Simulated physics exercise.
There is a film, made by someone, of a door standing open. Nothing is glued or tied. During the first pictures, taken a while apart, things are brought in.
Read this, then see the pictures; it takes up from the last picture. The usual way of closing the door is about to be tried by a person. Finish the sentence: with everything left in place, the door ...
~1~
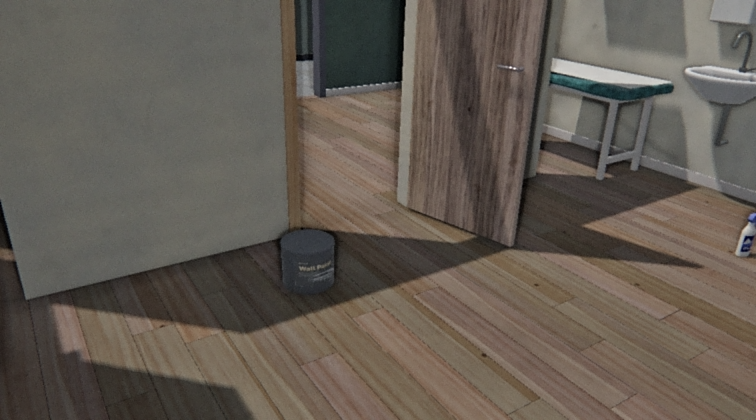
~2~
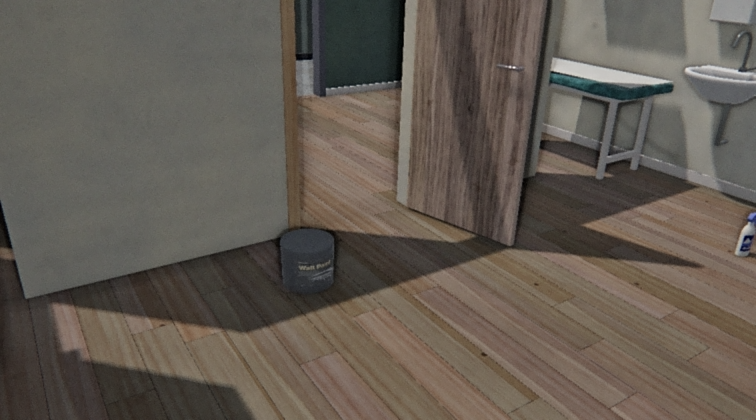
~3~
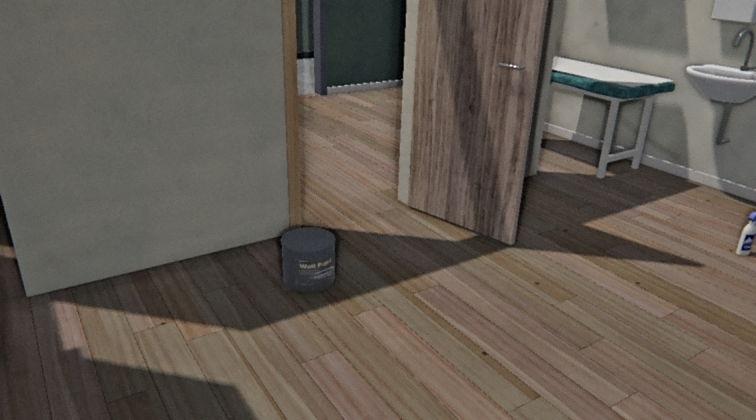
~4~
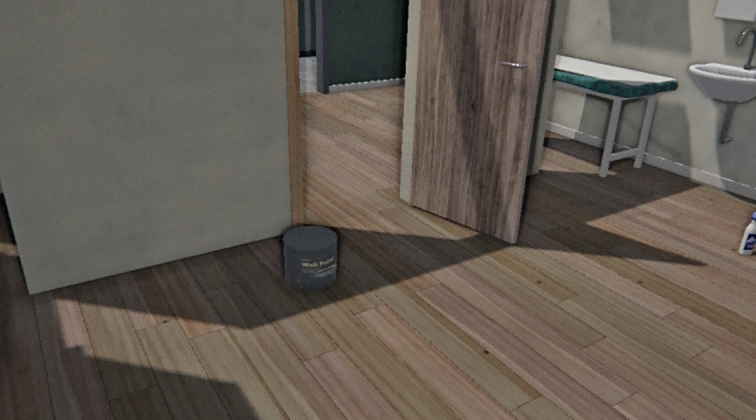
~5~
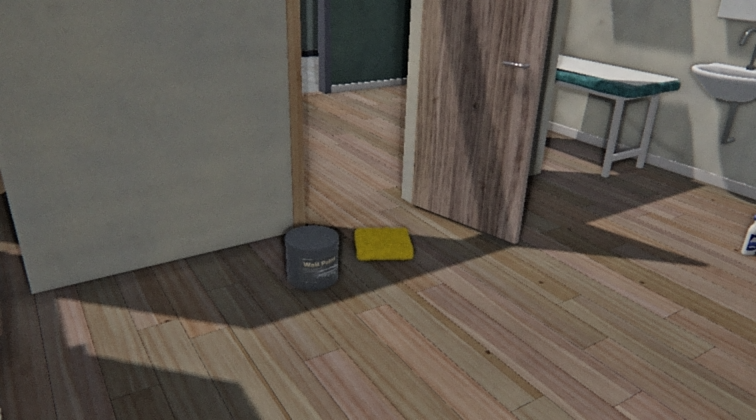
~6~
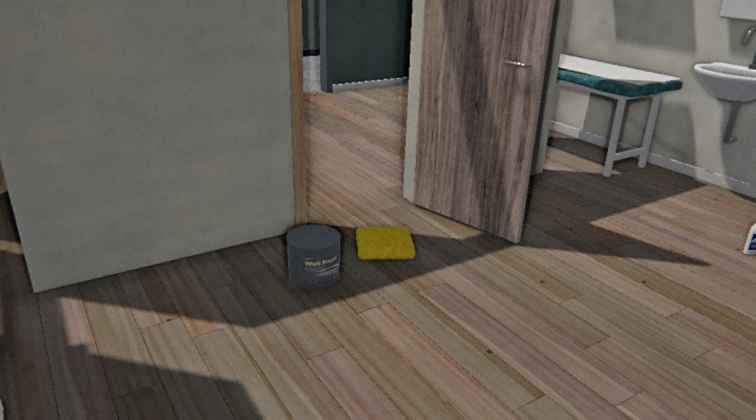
The door is held partway open.
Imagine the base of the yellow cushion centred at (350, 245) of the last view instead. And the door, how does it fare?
It then hits an obstruction.
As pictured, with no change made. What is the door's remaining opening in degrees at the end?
It stays open at around 25°.
Then, 0.80 s later than the last frame, door 71° open.
Then, 1.10 s later than the last frame, door 46° open; yellow cushion moved a little near (367, 239).
Then, 1.30 s later than the last frame, door 29° open; yellow cushion moved about its own width near (336, 232).
When it is over, door 23° open; moved from the start, yellow cushion; grey pail as before. End places, in pixels of the last picture, yellow cushion near (327, 229).
